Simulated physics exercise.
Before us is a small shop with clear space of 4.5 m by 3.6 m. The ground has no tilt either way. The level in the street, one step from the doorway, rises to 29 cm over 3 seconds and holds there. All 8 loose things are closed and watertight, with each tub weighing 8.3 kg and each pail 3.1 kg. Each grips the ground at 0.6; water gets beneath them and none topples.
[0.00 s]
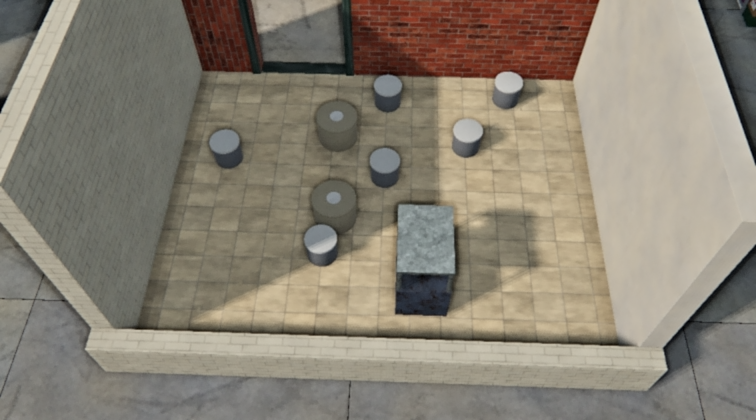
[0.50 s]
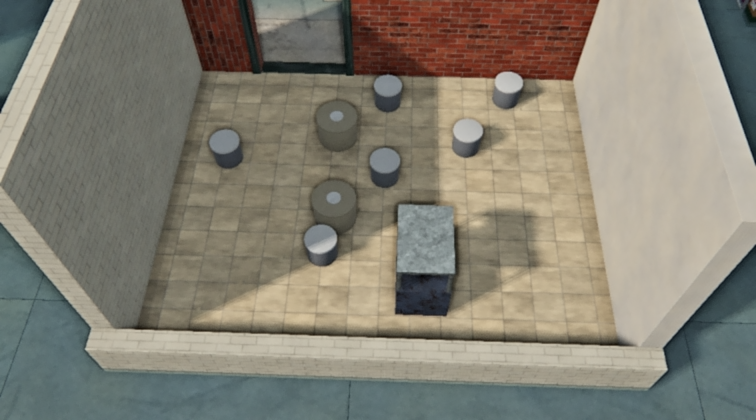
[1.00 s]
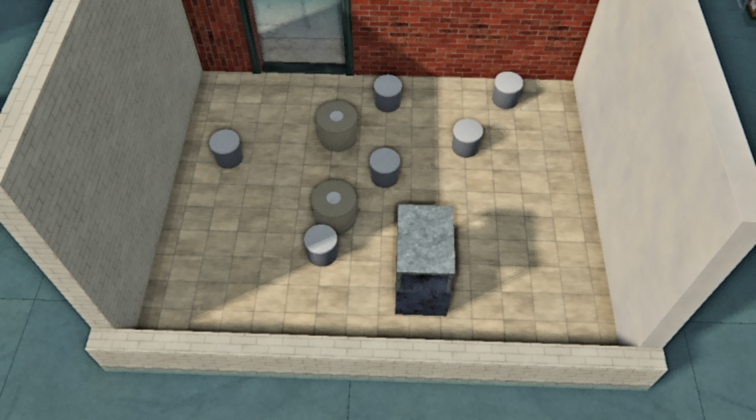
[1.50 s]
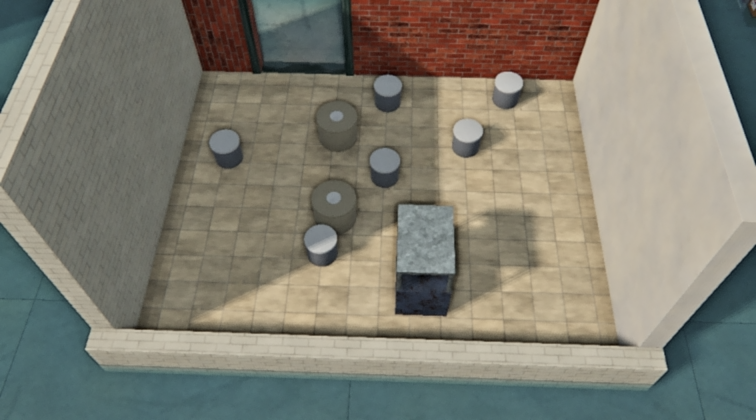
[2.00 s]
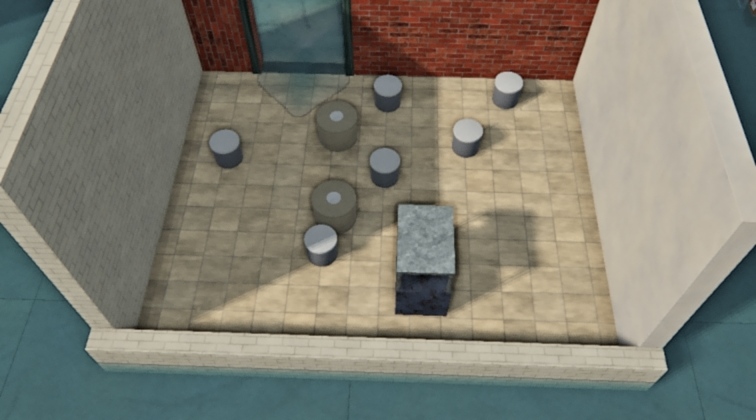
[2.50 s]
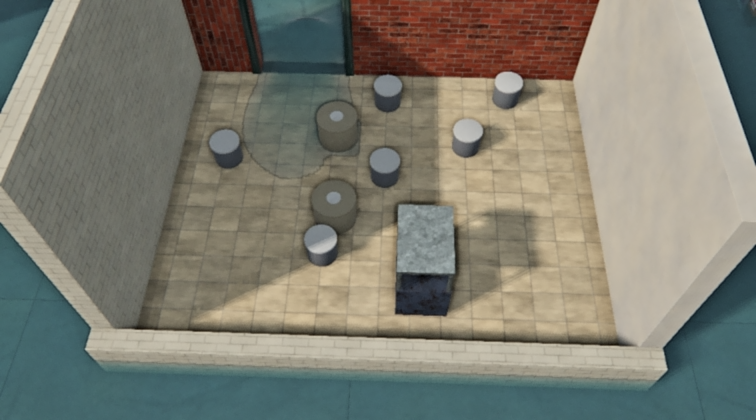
A small tan-tiled shop, with pale side walls and a red brick back wall, is seen from above by a still camera. Grey stools surround two squat olive-grey containers left of centre, and a dark block with a mottled grey top stands nearer the front. Blue-green water covers the grey paving outside, then slips through the back doorway and spreads in a thin, rounded sheet, while the furnishings stay put.
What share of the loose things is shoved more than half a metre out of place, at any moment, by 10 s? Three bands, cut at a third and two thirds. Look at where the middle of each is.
Band: One third to two thirds.
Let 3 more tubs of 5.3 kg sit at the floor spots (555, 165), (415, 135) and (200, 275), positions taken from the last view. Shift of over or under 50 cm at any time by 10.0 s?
One: Beyond it. Two: Within it. Three: Beyond it.
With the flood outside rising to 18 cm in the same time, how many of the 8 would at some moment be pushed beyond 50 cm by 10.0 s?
It would come to 5 of them.
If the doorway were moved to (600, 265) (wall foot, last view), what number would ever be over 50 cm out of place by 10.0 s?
Then it comes to 8 of them.
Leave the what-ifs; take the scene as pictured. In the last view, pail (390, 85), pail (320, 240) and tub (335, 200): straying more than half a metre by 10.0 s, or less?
Order as asked - a smaller shift, a bigger shift, a bigger shift.
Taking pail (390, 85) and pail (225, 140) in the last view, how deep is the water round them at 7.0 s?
About 2 and 19 cm.
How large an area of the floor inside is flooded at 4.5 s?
Around 11.0 m2 of it.
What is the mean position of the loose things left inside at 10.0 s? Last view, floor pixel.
(439, 205).
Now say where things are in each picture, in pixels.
In the first frame, a tub at (334, 198), on the bottom; a pail at (224, 141), on the bottom; 0.0 m2 under water; 0 of 8 have shifted.
In the second frame, a tub at (334, 198), on the bottom; a pail at (224, 141), on the bottom; water covers 0.0 m2; 0 of 8 have shifted.
In the third frame, a tub at (334, 198), on the bottom; a pail at (224, 141), on the bottom; 0.0 m2 under water; 0 of 8 have shifted.
In the fourth frame, a tub at (334, 198), on the bottom; a pail at (224, 141), on the bottom; 0.0 m2 under water; 0 of 8 have shifted.
In the fifth frame, a tub at (334, 198) rests on the ground; a pail at (224, 141), on the bottom; water covers 0.5 m2; 0 of 8 have shifted.
In the sixth frame, a tub at (334, 198) rests on the ground; a pail at (224, 141) rests on the ground; water covers 1.5 m2; 0 of 8 have shifted.
After 3.5 s 2 of 8 are over 50 cm from their spots; 0 afloat.
After 4.5 s 4 of 8 are over 50 cm from their spots; 2 afloat.
After 7.0 s 5 of 8 are over 50 cm from their spots; 4 afloat.
After 10.0 s 5 of 8 are over 50 cm from their spots, and 5 have been at some point; 6 afloat.
